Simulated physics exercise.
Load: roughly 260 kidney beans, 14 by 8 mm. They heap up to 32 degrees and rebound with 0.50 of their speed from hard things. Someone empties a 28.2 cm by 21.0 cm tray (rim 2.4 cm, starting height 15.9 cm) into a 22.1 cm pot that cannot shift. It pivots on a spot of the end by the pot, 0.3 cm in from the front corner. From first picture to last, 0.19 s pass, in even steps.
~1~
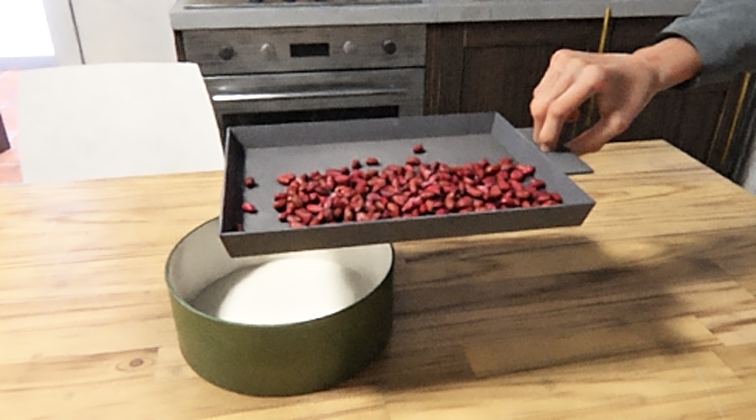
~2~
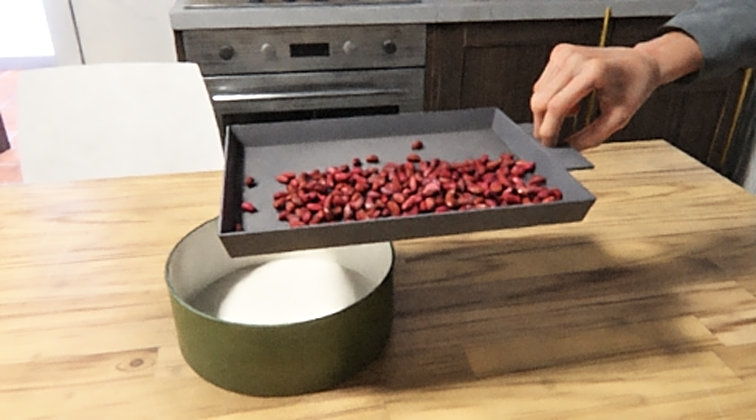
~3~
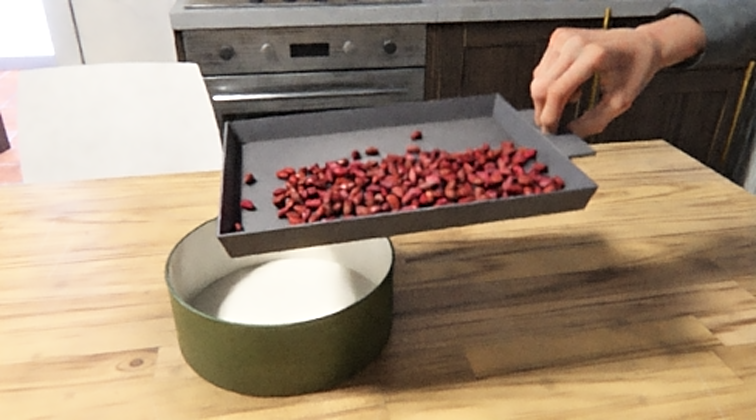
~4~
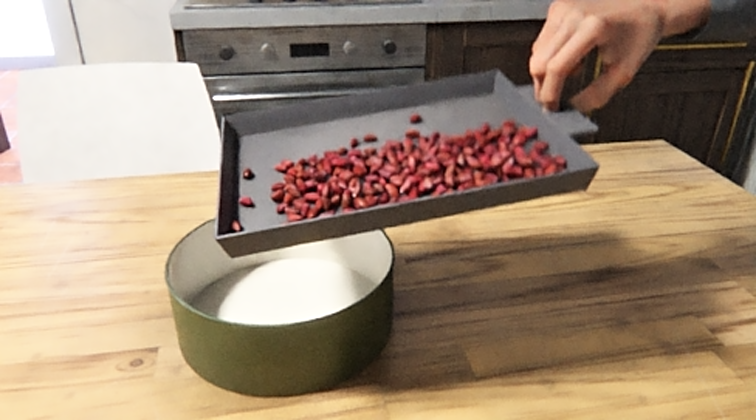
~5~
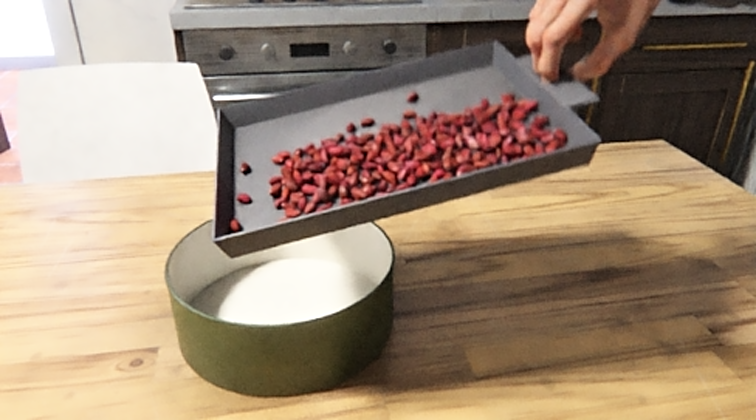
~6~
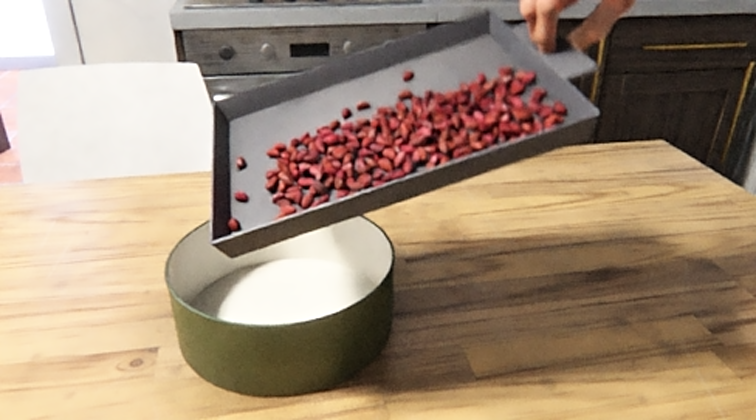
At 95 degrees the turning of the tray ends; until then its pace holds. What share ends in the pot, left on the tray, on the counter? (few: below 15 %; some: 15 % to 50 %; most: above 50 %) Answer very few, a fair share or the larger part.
Pot: Very few, tray: Very few, counter: The larger part.
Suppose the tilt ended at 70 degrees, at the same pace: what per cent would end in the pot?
In that case some 0 per cent.
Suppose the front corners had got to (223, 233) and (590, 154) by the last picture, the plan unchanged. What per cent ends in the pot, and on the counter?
Pot 0, counter 100.
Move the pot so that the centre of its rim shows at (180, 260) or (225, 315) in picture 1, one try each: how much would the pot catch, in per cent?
Some 5 and 75 per cent.
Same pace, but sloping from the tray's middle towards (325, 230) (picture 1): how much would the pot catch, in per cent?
Some 0 per cent.
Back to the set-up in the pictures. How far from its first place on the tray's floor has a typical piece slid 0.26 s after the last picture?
Roughly 5 cm.
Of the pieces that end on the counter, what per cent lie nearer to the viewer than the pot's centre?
Some 100 per cent.
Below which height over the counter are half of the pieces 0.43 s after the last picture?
Roughly 20 cm.
Then, 0.26 s after the last picture, tilt 58 degrees; the tray holds 100 %, the pot 0 %.
Then, 0.43 s after the last picture, tilt 83 degrees; the tray holds 80 %, the pot 0 %.
Then, 0.72 s after the last picture, tilt 95 degrees; the tray holds 0 %, the pot 0 %.
In the end, pot 0 %, tray 0 %, counter 100 %.
